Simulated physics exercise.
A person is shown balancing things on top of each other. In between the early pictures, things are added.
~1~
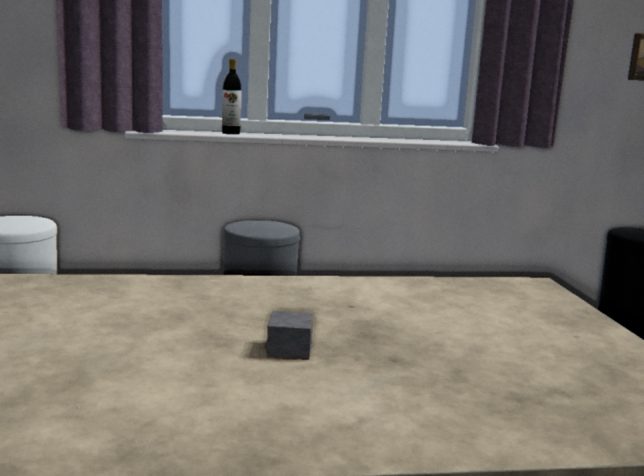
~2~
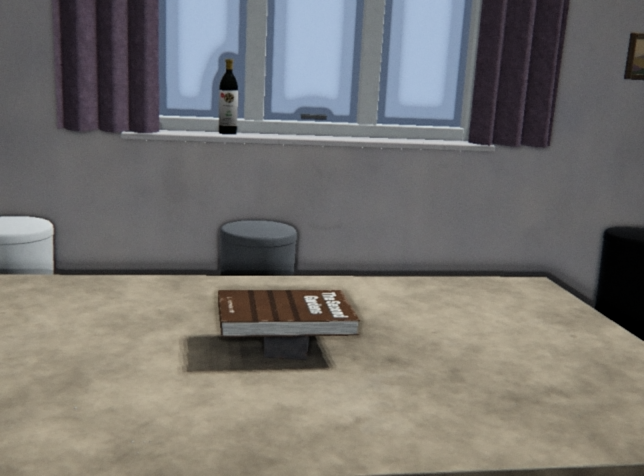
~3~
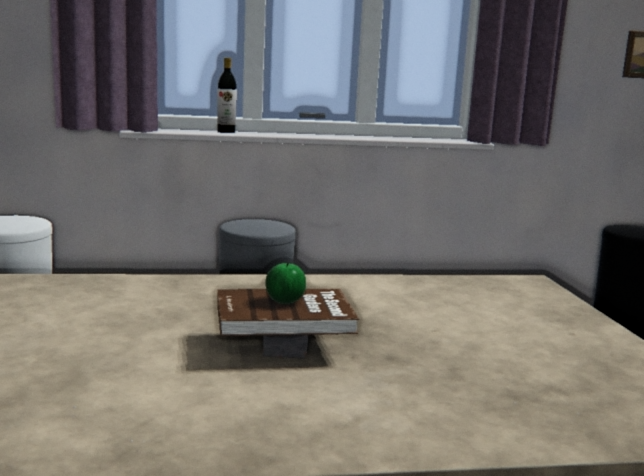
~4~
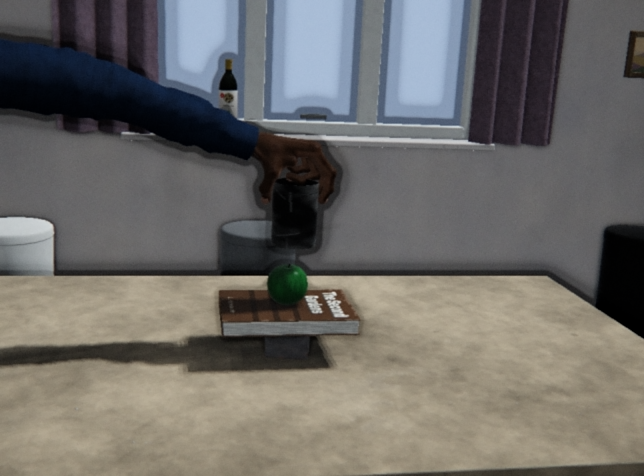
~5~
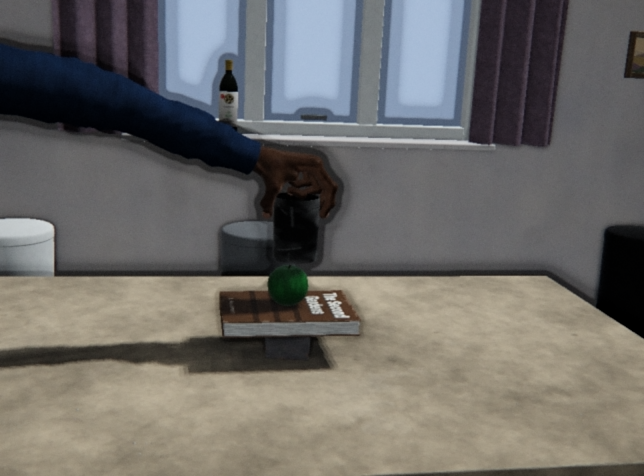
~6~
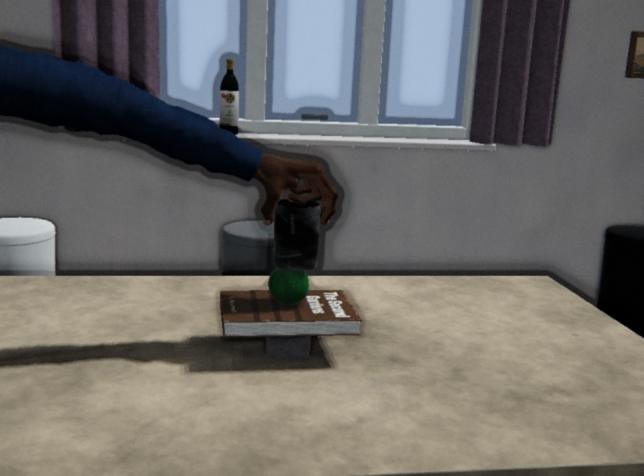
A book and a green apple appear on a block, then a hand lowers a black cup.
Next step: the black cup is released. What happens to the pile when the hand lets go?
The pile tips over.
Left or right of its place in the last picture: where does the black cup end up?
Off rightwards in the picture.
Then, 0.40 s past the last view, black cup now fallen.
Then, 0.90 s past the last view, things are still on the move.
Then, 1.30 s past the last view, as before.
Finally, fallen, black cup; the other 3 still in place. Final places as the last picture's camera would see them, black cup near (435, 329). The pile loses its balance.
